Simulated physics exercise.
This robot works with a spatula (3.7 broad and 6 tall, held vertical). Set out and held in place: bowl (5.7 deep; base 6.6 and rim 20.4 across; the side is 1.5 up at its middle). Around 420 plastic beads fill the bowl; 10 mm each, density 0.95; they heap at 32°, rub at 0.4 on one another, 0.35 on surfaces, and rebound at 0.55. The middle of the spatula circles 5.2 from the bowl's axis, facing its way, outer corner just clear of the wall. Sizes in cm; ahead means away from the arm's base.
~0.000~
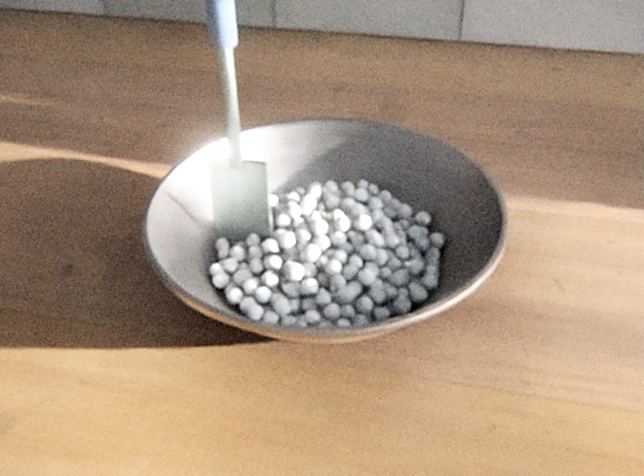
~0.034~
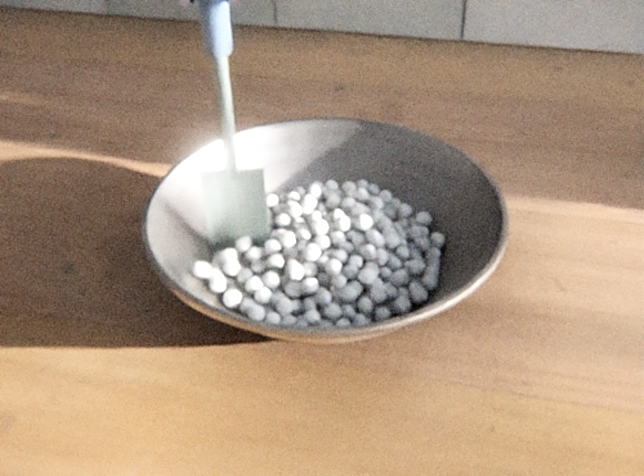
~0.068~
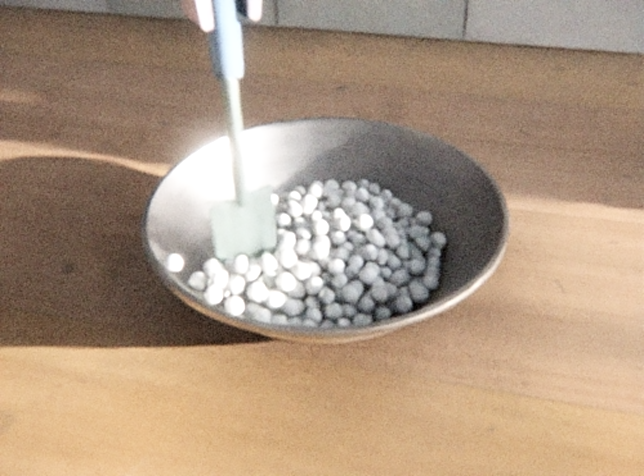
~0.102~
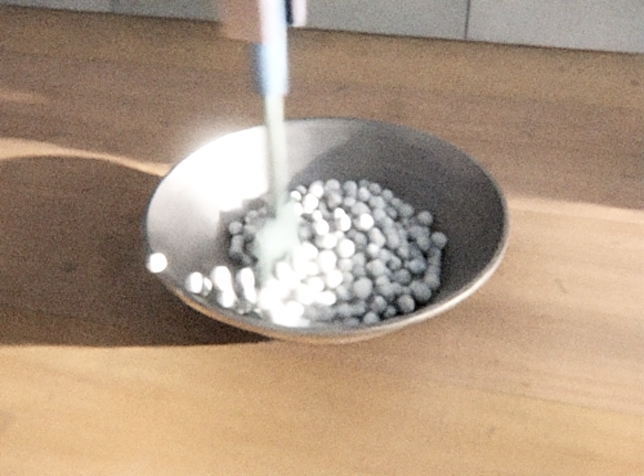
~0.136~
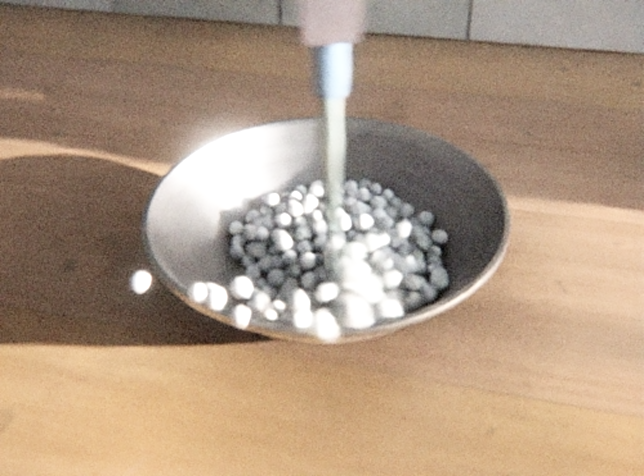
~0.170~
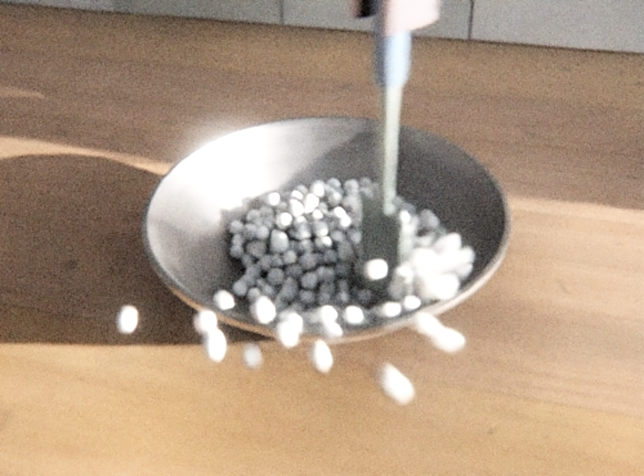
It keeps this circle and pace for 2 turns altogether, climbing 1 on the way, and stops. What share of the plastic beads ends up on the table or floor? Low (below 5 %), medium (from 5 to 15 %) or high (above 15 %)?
A high share, above 15 %, ends on the table or floor.
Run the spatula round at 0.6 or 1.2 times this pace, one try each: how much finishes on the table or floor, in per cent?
Some 5 and 25 per cent.
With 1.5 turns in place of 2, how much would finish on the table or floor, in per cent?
It would be near 20 per cent.
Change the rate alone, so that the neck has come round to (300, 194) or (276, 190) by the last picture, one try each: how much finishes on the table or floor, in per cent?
Some 5 and 0 per cent.
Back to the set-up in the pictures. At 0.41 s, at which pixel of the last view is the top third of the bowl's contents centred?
Around (247, 218).
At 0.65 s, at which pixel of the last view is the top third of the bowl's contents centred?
Near (329, 247).
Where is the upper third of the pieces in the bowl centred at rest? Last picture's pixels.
Near (322, 247).
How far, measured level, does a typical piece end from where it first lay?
Some 6 cm.
After 0.41 s, 5° round, highest piece 8 above the table; 347 in the bowl, 48 on the table or floor, 21 in flight or on the tool.
After 0.65 s, 229° round, highest piece 6 above the table; 324 in the bowl, 90 on the table or floor, 2 in flight or on the tool.
After 0.97 s, 0° round, highest piece 4 above the table; 322 in the bowl, 94 on the table or floor.
After 1.67 s, 0° round, highest piece 4 above the table; 322 in the bowl, 94 on the table or floor.
At rest, 322 in the bowl, 94 on the table or floor. That is 23 % on the table or floor.
